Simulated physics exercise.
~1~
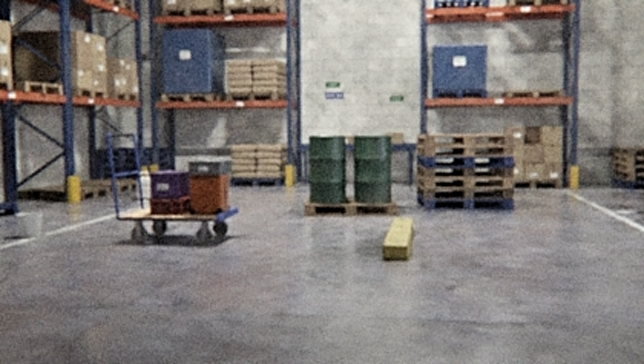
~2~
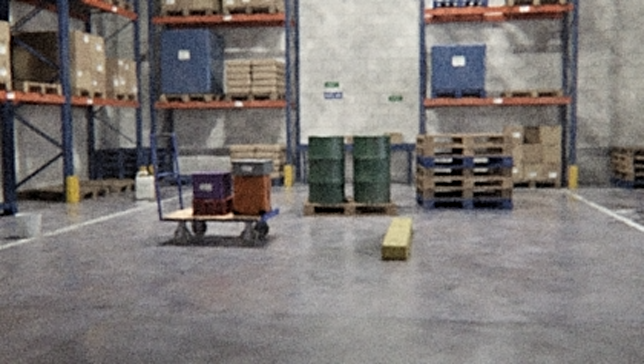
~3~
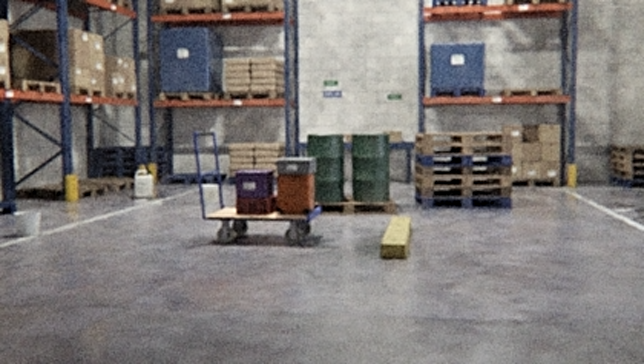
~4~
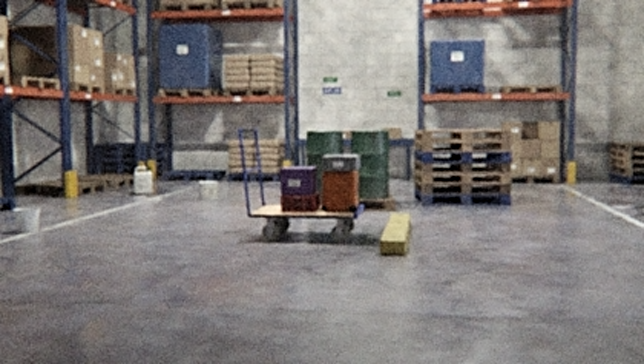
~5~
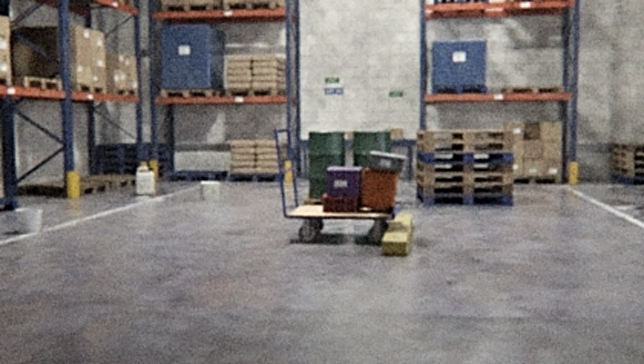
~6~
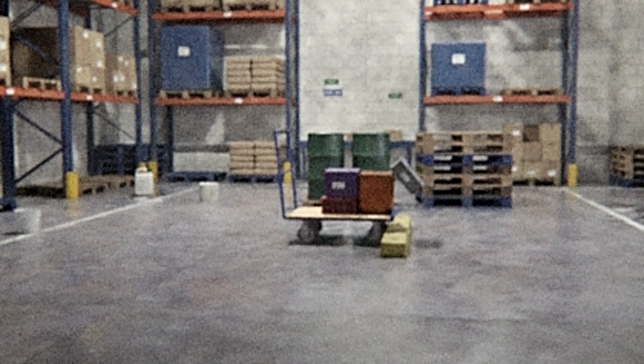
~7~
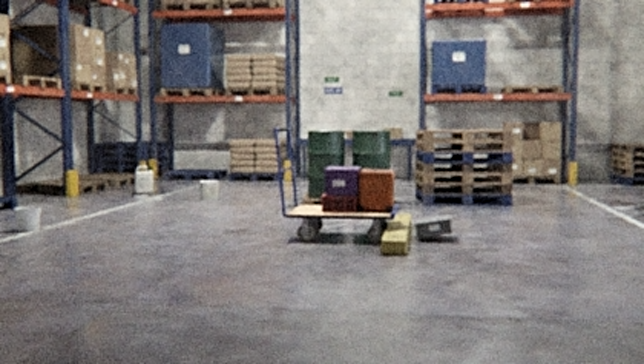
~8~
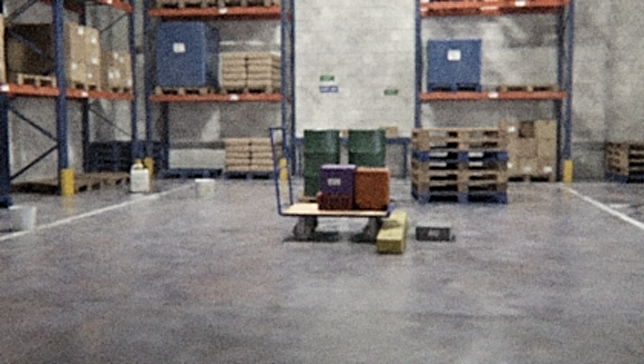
A loaded trolley rolls right, stops at a beam, and its grey tote tumbles to the floor.
